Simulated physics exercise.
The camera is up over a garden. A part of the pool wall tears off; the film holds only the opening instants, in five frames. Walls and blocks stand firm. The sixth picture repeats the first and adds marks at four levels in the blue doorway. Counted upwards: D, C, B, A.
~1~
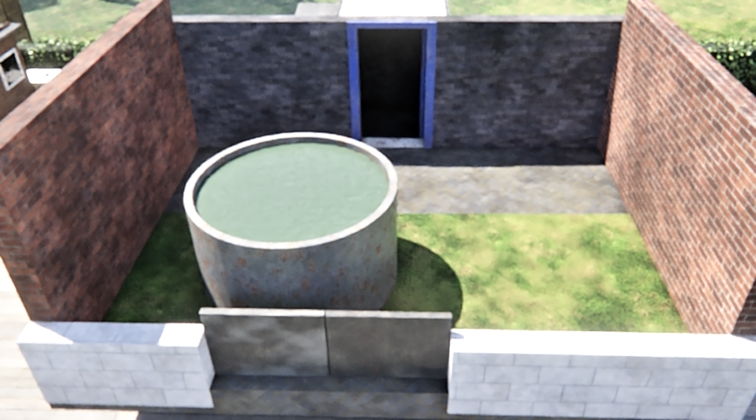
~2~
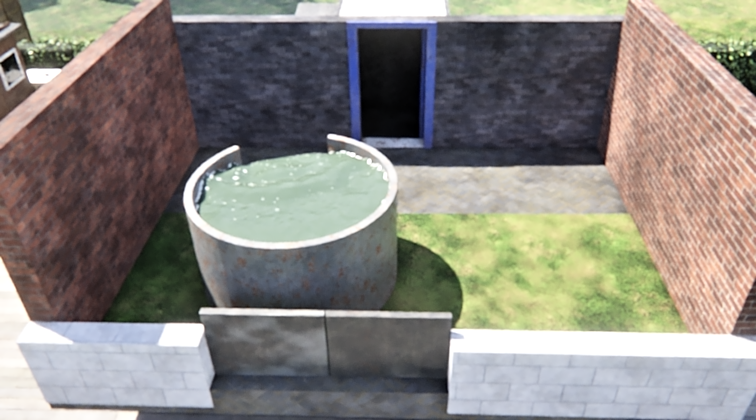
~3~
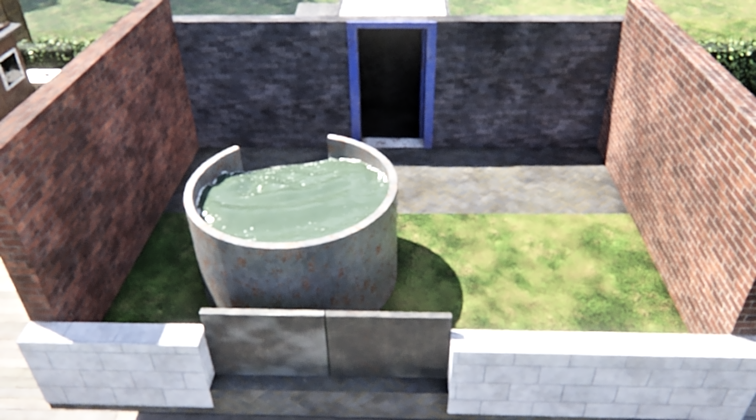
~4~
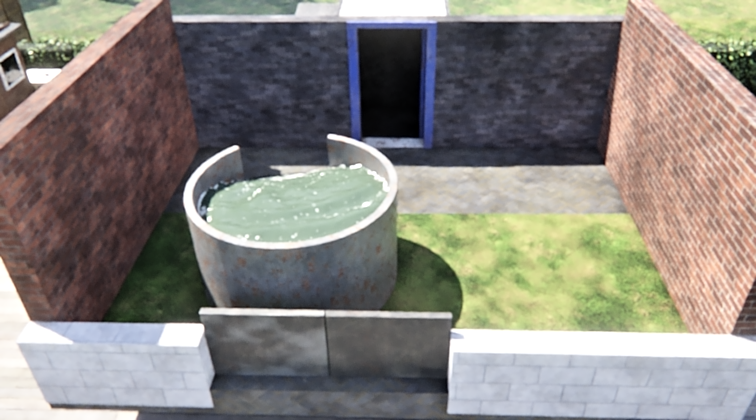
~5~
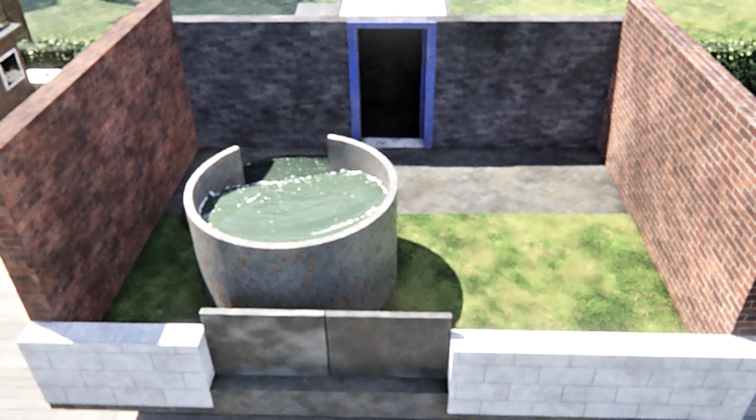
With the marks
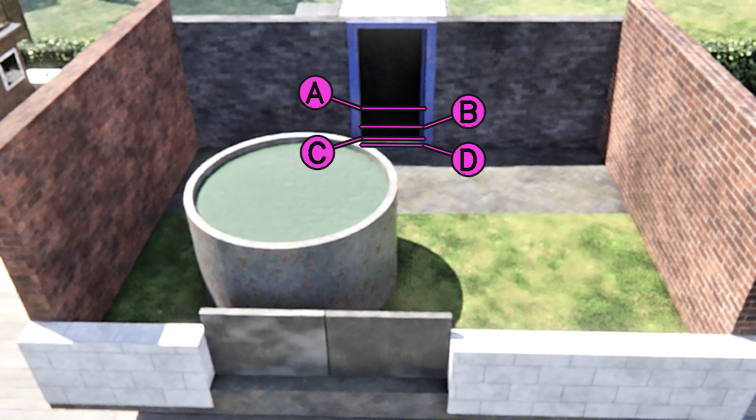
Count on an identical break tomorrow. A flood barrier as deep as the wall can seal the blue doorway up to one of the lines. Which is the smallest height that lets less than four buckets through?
B.
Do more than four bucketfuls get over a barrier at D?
Yes.
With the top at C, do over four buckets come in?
Yes.
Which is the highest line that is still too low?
That would be C.
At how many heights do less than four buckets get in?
Two of the four.
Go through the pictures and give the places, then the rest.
Water in the pool at rest, its middle at (293, 190); foot of the blue doorway at (392, 147); shut gate at (326, 323), in the first picture.
Water covers 2 % of the ground, its front hidden from here, in the second picture.
Water covers 4 % of the ground, its front hidden from here, in the third picture.
Water covers 9 % of the ground, its front hidden from here, in the fourth picture.
Water covers 16 % of the ground, its front hidden from here, in the fifth picture.
In magenta, A at (392, 108); B at (392, 126); C at (392, 138); D at (392, 145); from the bottom up D, C, B, A.
With A, nothing gets over.
With B, a splash gets over, under a bucket.
With C, about 11 bucketfuls get in.
With D, dozens of bucketfuls pour in.
